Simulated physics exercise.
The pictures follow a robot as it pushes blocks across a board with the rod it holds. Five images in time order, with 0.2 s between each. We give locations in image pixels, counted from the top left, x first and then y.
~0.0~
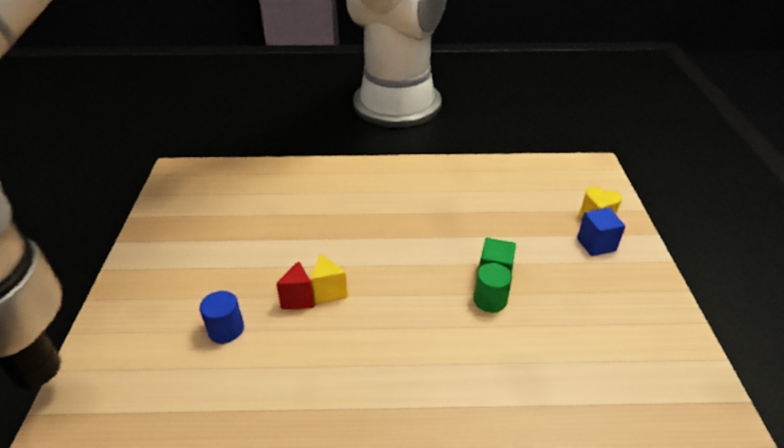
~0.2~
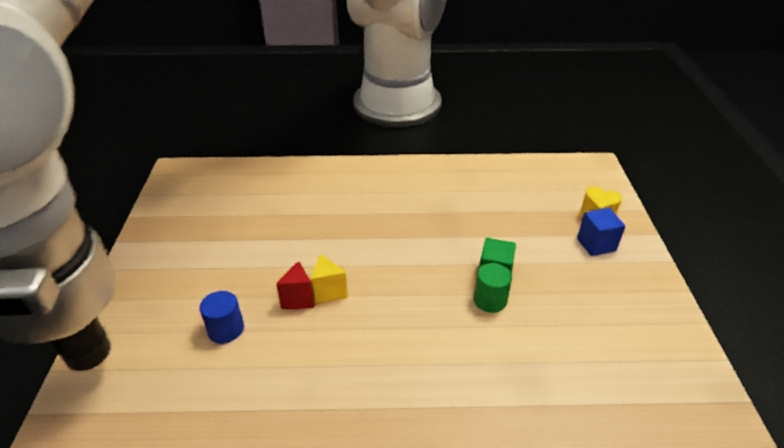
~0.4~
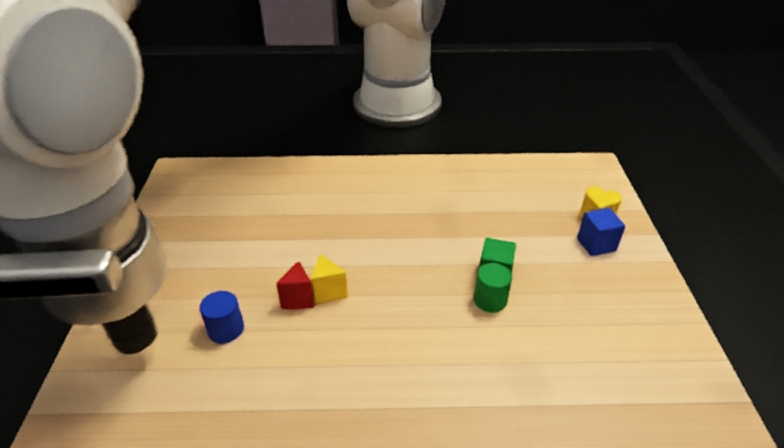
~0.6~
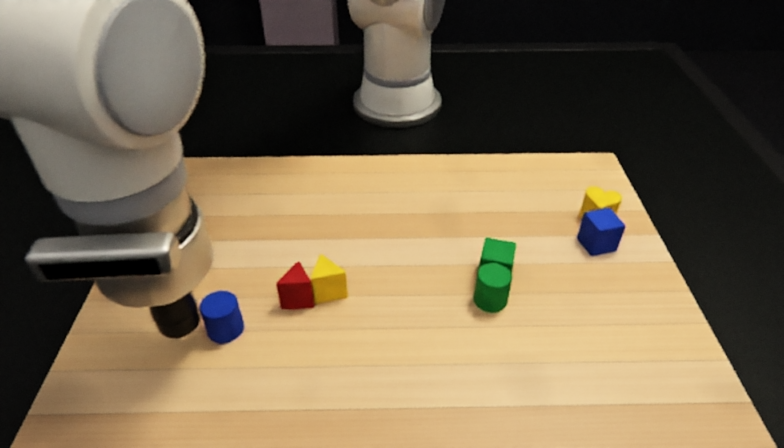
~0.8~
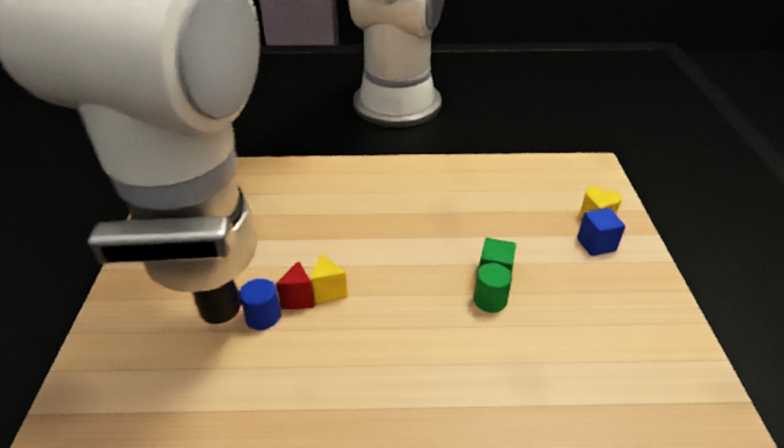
The video shows a robot arm moving in from the left over a wooden board of coloured blocks, its dark tip reaching the blue cylinder and pushing it right, up beside the red and yellow triangular blocks.
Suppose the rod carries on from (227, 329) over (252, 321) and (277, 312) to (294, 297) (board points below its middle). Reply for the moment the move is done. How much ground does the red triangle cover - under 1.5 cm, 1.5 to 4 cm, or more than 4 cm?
It is going to finish beyond 4 cm from where it is now.
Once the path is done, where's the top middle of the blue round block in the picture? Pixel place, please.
It will likely be found at (317, 252).
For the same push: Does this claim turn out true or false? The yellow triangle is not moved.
It is false.
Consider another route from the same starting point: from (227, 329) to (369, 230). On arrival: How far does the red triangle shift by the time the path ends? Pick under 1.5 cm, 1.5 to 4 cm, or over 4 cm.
That one ends up more than 4 cm from where it is now.
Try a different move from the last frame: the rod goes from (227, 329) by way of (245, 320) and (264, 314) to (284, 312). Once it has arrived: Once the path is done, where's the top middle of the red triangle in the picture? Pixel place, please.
Final place: (329, 252).
On the path given first. Halfway along, rod at (261, 298); blue round block at (291, 272); red triangle at (319, 261), turned 45° clockwise; yellow triangle at (342, 263).
At the end, rod at (291, 278); blue round block at (317, 252); red triangle at (342, 242), turned 70° clockwise; yellow triangle at (346, 262), turned 30° clockwise.
